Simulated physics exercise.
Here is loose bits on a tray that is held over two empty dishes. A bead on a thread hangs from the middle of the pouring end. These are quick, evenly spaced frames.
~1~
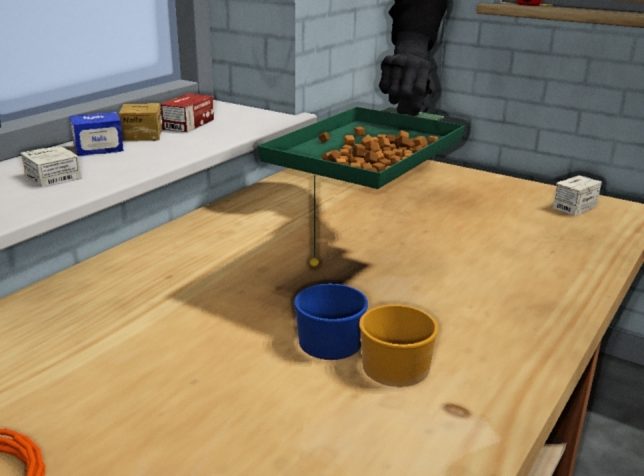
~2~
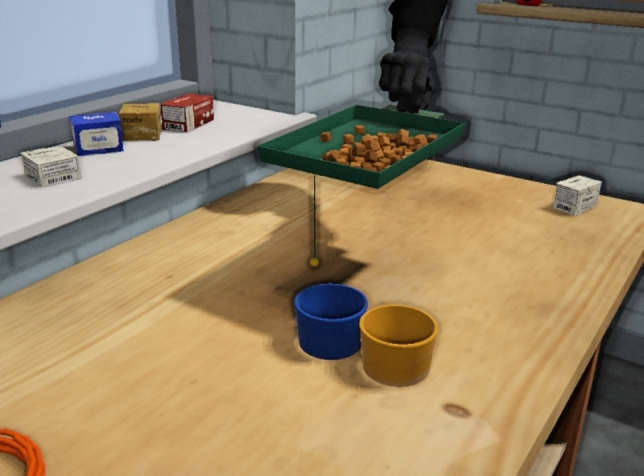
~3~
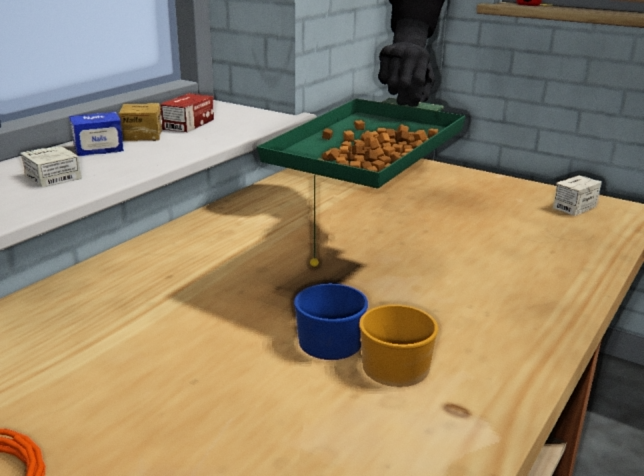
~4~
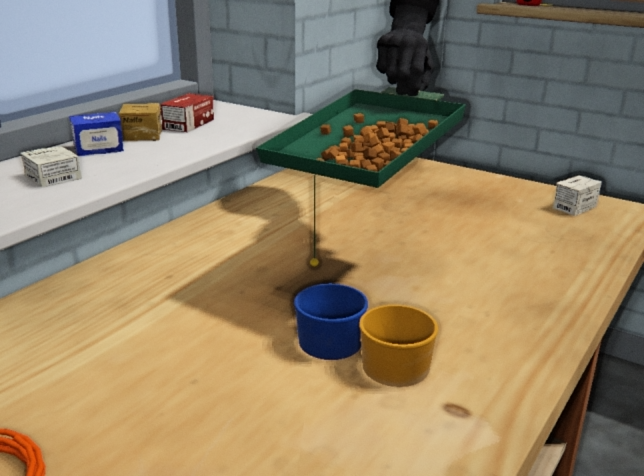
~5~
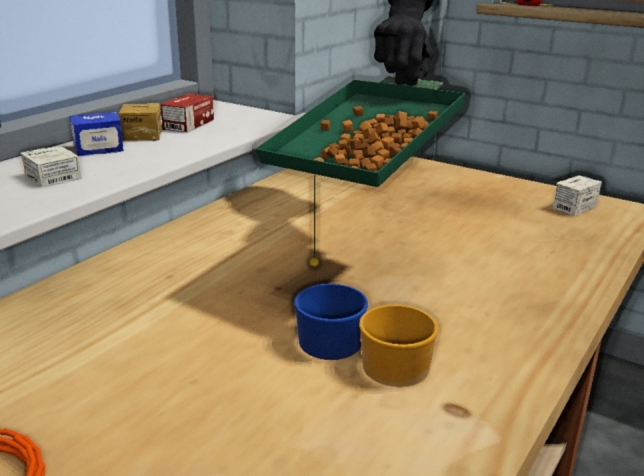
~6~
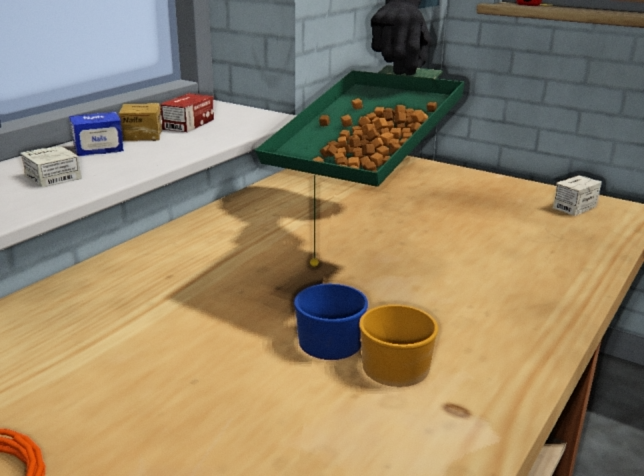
At first, a dark gloved hand holds a green tray of brown cubes nearly level above a blue dish and a yellow one, a bead hanging still on its thread. Then the hand gradually raises the far side, tilting the tray toward its near left corner, while the cubes shift slightly.
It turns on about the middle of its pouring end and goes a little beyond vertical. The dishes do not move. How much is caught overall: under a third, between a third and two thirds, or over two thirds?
They take under a third between them.
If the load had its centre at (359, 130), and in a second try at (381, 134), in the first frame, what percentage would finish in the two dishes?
Roughly 10 per cent, and 20 per cent.
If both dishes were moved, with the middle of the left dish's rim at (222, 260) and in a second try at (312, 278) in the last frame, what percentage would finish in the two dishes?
First some 30, then 0 per cent.
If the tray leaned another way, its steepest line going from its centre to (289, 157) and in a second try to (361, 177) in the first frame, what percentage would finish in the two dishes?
The first gives 0 %, the second 60 %.
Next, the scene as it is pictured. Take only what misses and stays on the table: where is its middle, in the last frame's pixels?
Roughly at (240, 349).
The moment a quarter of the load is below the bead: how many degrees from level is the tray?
At some 115 degrees.
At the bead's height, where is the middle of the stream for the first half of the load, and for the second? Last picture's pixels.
At about (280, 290), then at (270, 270).
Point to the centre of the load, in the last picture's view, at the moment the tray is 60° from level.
Roughly at (331, 146).
Soon, tray tipped steeply; nearly all on the tray; a small part in the air.
A while on, tray tipped right over; nearly all on the tray; a small part in the left dish; a stray few outside both; a stray few in the air.
Towards the end, tray tipped past a quarter turn; about a quarter in the left dish; most outside both.
Finally, tray tipped past a quarter turn; none in the right dish; about a quarter in the left dish; most outside both.
